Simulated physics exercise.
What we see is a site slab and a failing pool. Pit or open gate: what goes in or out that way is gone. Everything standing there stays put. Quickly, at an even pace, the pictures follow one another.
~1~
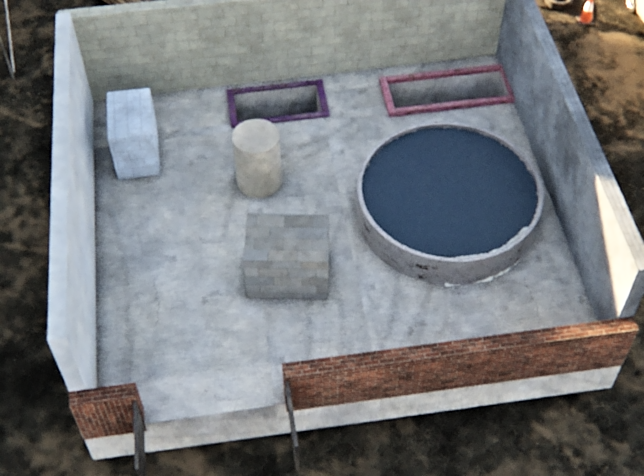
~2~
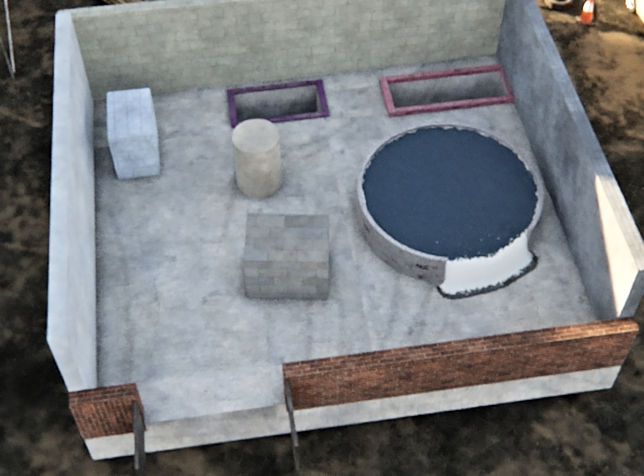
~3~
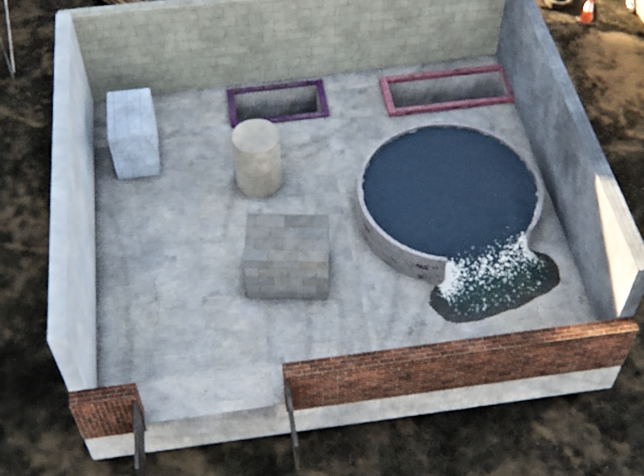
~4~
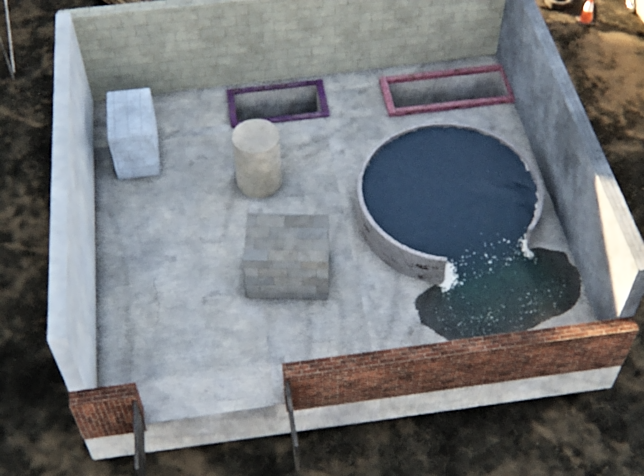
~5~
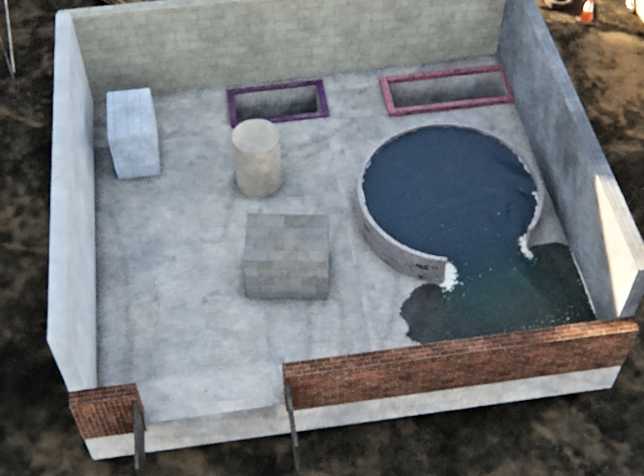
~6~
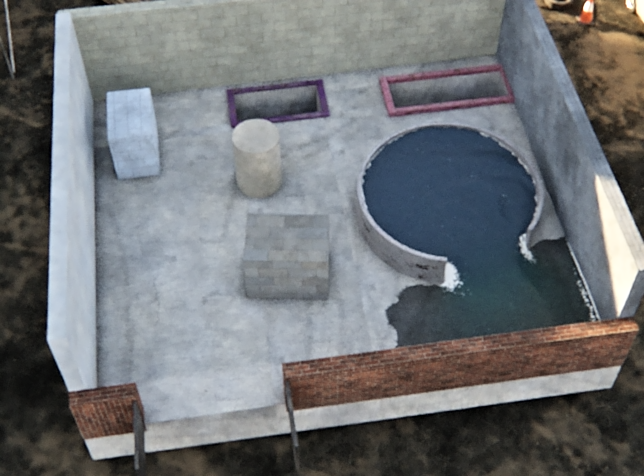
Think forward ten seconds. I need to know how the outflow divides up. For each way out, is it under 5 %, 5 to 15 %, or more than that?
In order: The gate is a middling outlet here - five to fifteen per cent; the pink pit is a minor outlet here - below five per cent; the purple pit is a minor outlet here - below five per cent.
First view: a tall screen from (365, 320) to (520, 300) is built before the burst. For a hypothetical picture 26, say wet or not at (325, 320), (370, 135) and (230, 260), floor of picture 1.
In order: Wet; dry; dry.
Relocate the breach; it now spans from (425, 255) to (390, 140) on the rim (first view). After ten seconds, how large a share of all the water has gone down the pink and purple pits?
I'd say the pink pit gets around 0 percent and the purple pit around 12 percent.
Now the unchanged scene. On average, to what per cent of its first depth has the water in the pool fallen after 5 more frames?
76 per cent or thereabouts.
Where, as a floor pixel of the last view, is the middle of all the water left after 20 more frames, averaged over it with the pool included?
Near (456, 260).
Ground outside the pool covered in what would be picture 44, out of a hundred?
About 65 per cent.
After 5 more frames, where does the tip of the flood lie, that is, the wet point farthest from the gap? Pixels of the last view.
The farthest wet point should be near (349, 380).
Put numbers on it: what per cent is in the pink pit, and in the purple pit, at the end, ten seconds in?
In order, near 4 and 0 in a hundred.
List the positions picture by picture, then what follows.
Still water in the round tank at (449, 190), in the first picture.
Water pours out at (490, 268) and has run to (530, 254), in the second picture.
Water pours out at (490, 269) and has run to (442, 310), in the third picture.
The front is at (574, 295), out from the gap at (490, 270), in the fourth picture.
Water pours out at (490, 270) and has run to (595, 318), in the fifth picture.
Water pours out at (490, 270) and has run to a hidden place, in the sixth picture.
A moment on, water covers 10 % of the floor; the gate 0 %, the pink pit 0 %, the purple pit 0 %.
Next, water covers 20 % of the floor; the gate 0 %, the pink pit 0 %, the purple pit 0 %.
Then, water covers 40 % of the floor; the gate 0 %, the pink pit 0 %, the purple pit 0 %.
Later, water covers 65 % of the floor; the gate 2 %, the pink pit 3 %, the purple pit 0 %.
In the end, water covers 90 % of the floor; the gate 9 %, the pink pit 3 %, the purple pit 0 %.
